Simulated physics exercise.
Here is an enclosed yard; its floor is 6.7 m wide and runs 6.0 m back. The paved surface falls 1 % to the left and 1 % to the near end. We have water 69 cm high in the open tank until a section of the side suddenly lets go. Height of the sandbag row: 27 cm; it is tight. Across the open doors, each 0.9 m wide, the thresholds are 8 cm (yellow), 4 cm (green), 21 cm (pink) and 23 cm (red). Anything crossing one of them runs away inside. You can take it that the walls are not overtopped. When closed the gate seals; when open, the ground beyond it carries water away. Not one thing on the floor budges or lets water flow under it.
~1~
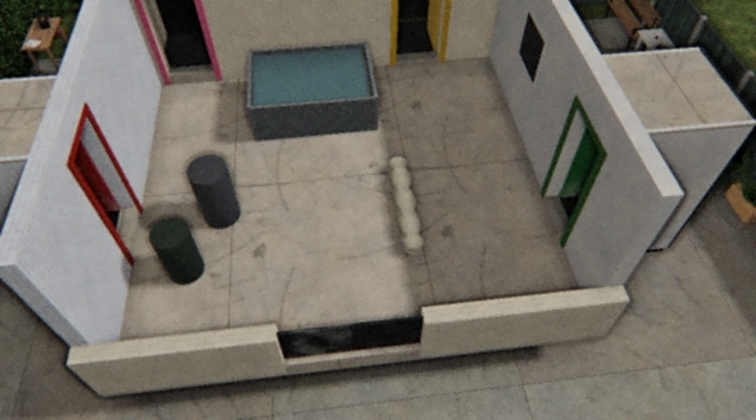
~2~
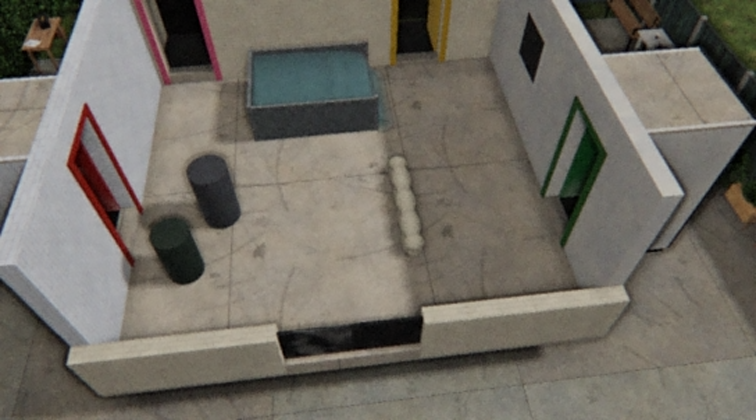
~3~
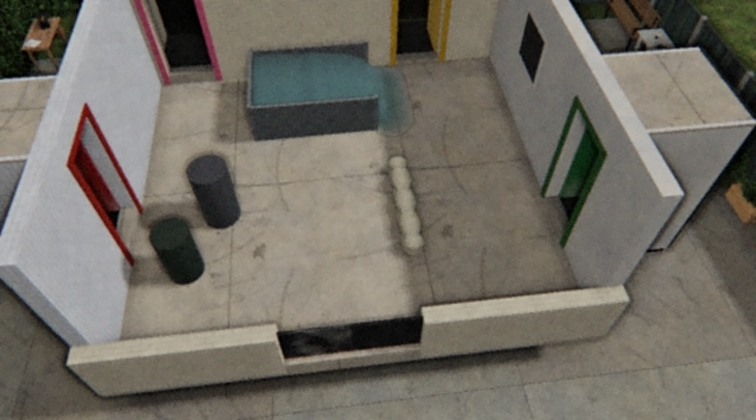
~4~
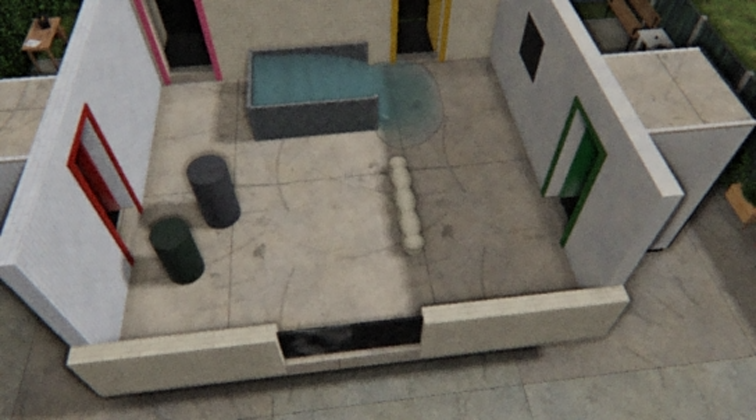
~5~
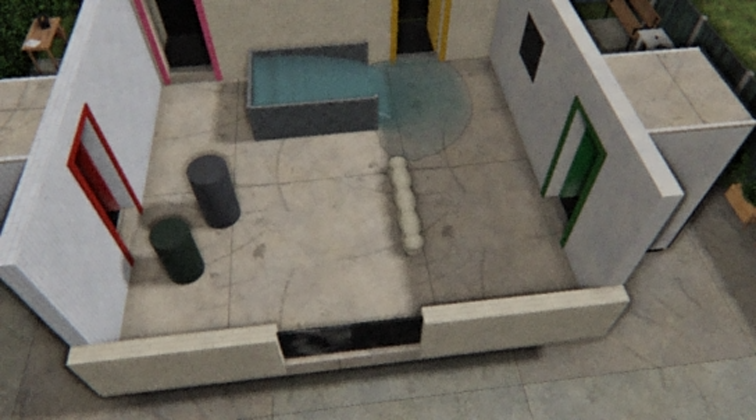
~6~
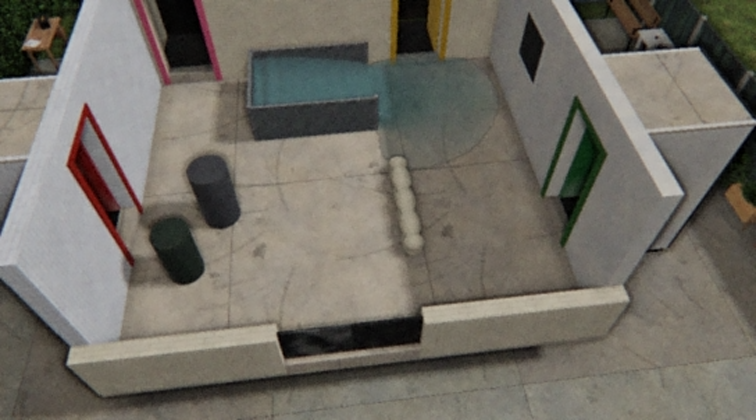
In a walled yard with pink, yellow, red and green doorways, water poured from the right side of a gray open tank and spread across the floor in a widening puddle, reaching the sandbag row.
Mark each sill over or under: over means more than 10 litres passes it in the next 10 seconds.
Yellow door - over; green door - over; pink door - under; red door - under.
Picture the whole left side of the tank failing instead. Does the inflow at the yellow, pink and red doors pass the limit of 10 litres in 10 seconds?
Here's how it goes: Yellow falls short, pink exceeds it, red falls short.
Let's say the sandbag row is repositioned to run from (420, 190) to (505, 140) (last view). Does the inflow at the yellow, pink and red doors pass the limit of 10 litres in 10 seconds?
Well, the yellow one is more than allowed, the pink one is within bounds, and the red one is within bounds.
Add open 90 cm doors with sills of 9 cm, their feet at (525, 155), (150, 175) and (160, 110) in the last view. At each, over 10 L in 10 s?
First doorway gets there, second falls short, third falls short.
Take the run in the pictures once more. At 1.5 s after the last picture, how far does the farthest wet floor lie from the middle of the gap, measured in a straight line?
Distance: Approx. 5.0 m.
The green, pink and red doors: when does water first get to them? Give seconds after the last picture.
The green door is reached at 1.1 s, pink at 5.5 s, red at 5.5 s.
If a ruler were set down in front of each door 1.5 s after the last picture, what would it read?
Centimetres: Yellow 16 / green 9 / pink 0 / red 0.
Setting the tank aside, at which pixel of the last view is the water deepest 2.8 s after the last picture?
Pixel (563, 315), about.
Then, 0.7 s after the last picture water covers 25 % of the floor and is deepest (46 cm) near (482, 63); yellow door 16 cm at the sill, 11 L in, green door not reached, pink door not reached, red door not reached.
Then, 1.5 s after the last picture water covers 25 % of the floor and is deepest (40 cm) near (484, 68); yellow door 16 cm at the sill, 37 L in, green door 9 cm at the sill, 0 L in, pink door not reached, red door not reached.
Then, 2.8 s after the last picture water covers 40 % of the floor and is deepest (30 cm) near (563, 315); yellow door 18 cm at the sill, 85 L in, green door 8 cm at the sill, 16 L in, pink door not reached, red door not reached.
Then, 5.3 s after the last picture water covers 65 % of the floor and is deepest (20 cm) near (587, 312); yellow door 8 cm at the sill, 133 L in, green door 5 cm at the sill, 29 L in, pink door not reached, red door not reached.
Then, 9.3 s after the last picture water covers 85 % of the floor and is deepest (16 cm) near (116, 369); yellow door 3 cm at the sill, 134 L in, green door 8 cm at the sill, 95 L in, pink door 9 cm at the sill, 0 L in, red door 8 cm at the sill, 0 L in.
